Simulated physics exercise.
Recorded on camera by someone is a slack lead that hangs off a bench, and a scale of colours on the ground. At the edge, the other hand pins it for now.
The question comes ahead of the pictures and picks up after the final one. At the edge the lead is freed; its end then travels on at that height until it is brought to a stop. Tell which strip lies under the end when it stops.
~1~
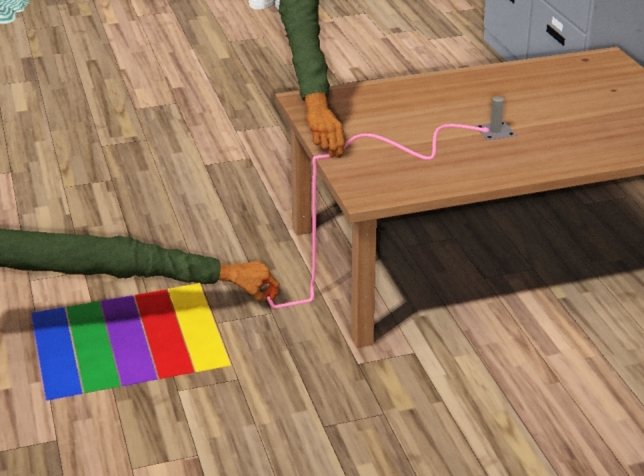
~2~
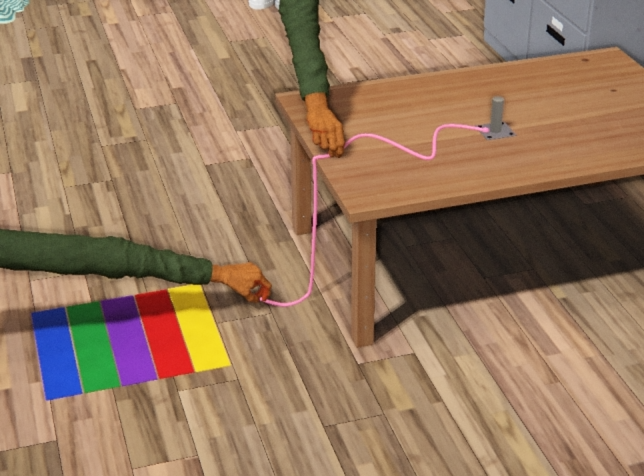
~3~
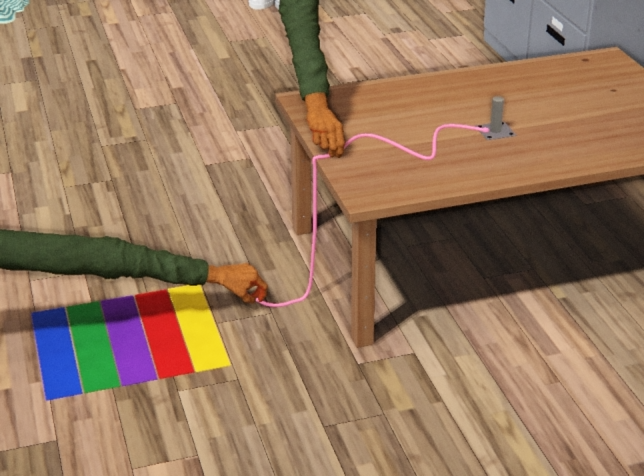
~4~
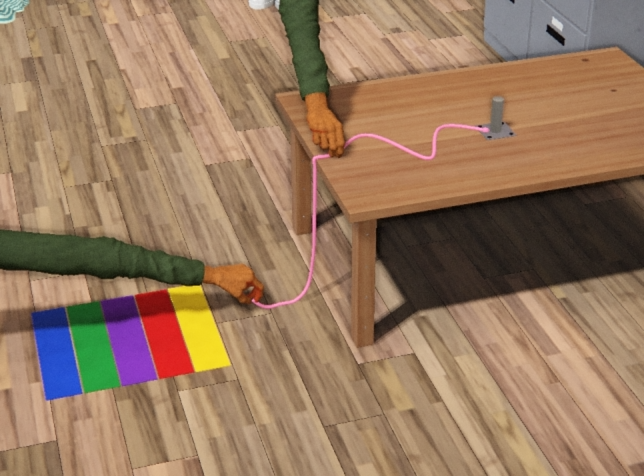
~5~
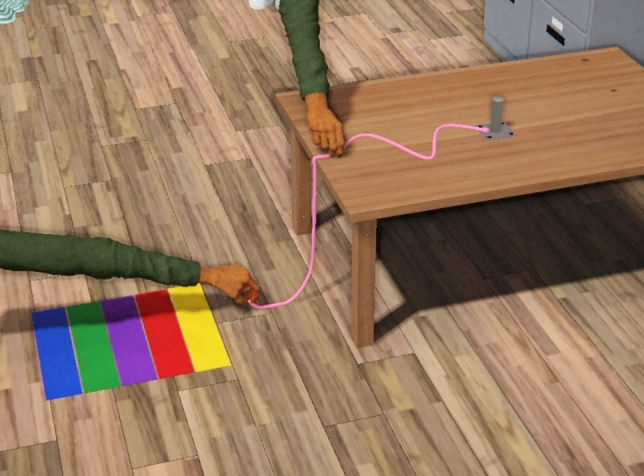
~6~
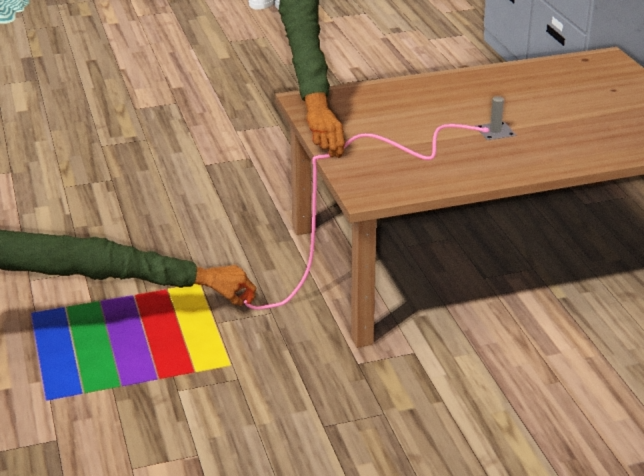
The blue strip.
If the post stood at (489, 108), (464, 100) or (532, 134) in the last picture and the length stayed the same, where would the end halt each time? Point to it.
About (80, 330), (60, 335) and (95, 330).
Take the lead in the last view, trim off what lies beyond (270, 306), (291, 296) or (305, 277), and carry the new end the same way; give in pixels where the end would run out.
In that order: (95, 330), (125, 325) and (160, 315).
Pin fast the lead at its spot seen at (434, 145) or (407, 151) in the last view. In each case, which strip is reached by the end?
Green; purple.
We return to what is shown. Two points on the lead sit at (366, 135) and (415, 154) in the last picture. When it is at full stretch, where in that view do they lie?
Final spots: (304, 171), then (364, 153).
Soon after, end near (116, 325); over purple.
After that, end near (79, 331); over green.
At the stop, end near (56, 336); over blue. It gets as far as the blue strip.
